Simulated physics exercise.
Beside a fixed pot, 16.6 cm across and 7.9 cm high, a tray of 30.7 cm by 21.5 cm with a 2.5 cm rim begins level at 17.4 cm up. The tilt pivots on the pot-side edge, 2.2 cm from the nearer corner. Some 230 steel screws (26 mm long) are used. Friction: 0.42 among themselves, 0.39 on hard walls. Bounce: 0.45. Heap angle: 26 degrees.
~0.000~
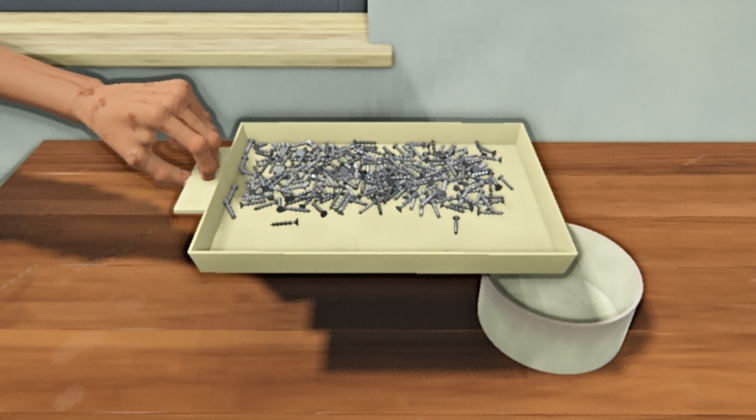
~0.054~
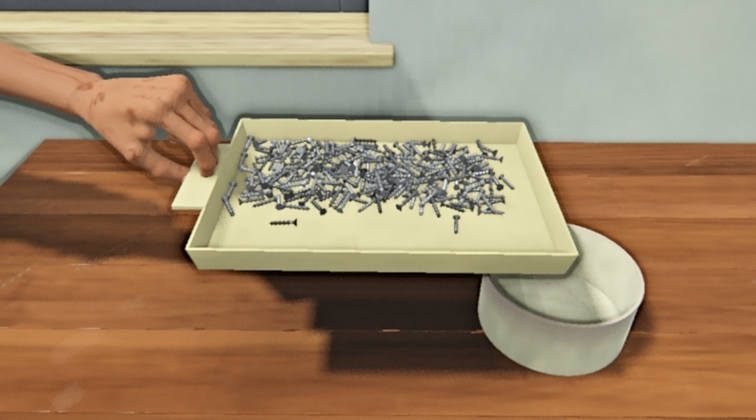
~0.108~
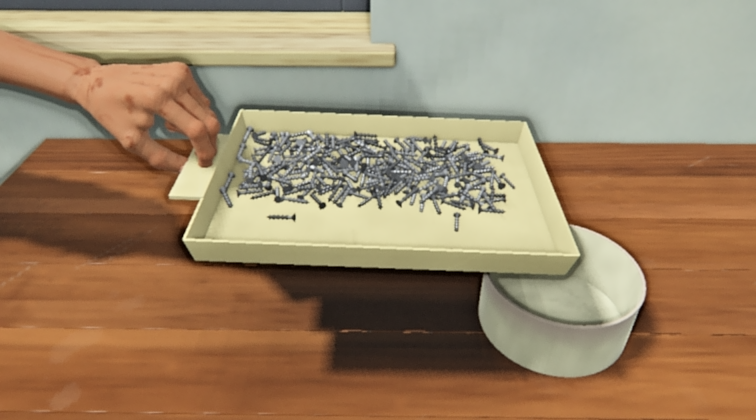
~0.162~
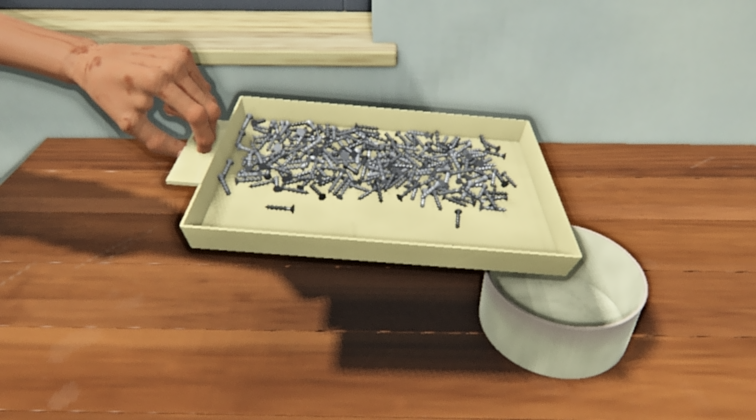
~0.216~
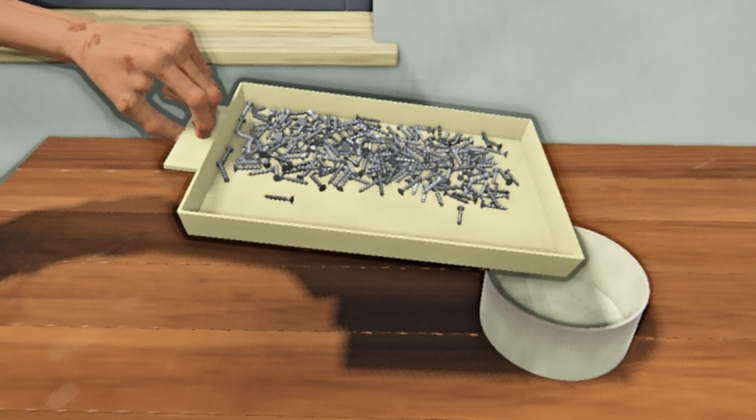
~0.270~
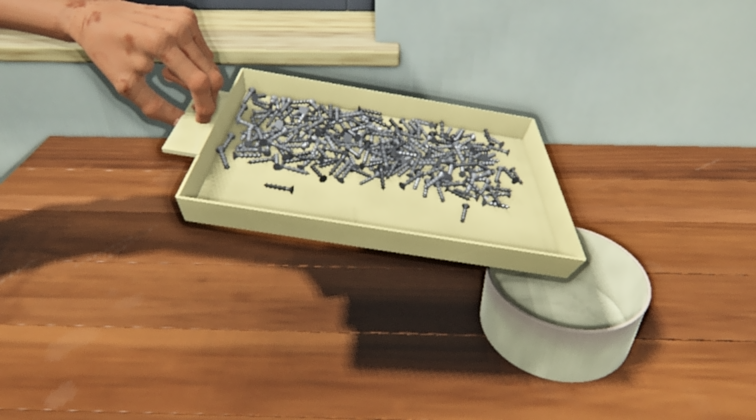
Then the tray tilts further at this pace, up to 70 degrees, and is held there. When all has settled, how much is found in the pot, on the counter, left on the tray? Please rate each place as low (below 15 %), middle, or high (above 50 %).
Pot: Middle, counter: Low, tray: High.
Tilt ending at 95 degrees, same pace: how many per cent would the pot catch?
Roughly 60 percent.
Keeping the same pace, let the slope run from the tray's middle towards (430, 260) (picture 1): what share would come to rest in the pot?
0 %.
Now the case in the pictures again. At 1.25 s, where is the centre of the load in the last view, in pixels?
Approximately (557, 175) in the last view.
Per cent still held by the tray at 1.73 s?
Around 90 percent of it.
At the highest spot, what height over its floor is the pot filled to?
My guess is around 1.5 centimetres.
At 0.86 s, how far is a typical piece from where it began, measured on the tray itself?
It has moved some 9 cm from its start.
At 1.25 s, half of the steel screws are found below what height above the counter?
Roughly 22 cm.
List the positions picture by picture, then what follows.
Tray tilt 0 degrees, front corners at (196, 249) and (569, 250); middle of the pieces at (376, 177); pot at (561, 268), in the first frame.
Tray tilt 1 degrees, front corners at (194, 245) and (570, 251); middle of the pieces at (376, 175), in the second frame.
Tray tilt 2 degrees, front corners at (191, 236) and (572, 251); middle of the pieces at (376, 170), in the third frame.
Tray tilt 5 degrees, front corners at (188, 223) and (574, 252), lowest corner right front; middle of the pieces at (377, 163), in the fourth frame.
Tray tilt 7 degrees, front corners at (186, 208) and (576, 254), lowest corner right front; middle of the pieces at (378, 156), in the fifth frame.
Tray tilt 10 degrees, front corners at (185, 194) and (578, 255), lowest corner right front; middle of the pieces at (380, 149); pot at (567, 272). The tray's pace is about 50 degrees a second, in the sixth frame.
After 0.86 s, tilt 38 degrees; the tray holds 100 %, the pot 0 %.
Then, at 1.25 s, tilt 57 degrees; the tray holds 95 %, the pot 0 %.
Then, at 1.73 s, tilt 70 degrees; the tray holds 90 %, the pot 5 %.
By 3.3 s all is still; pot 35 %, counter 5 %, tray 60 %.
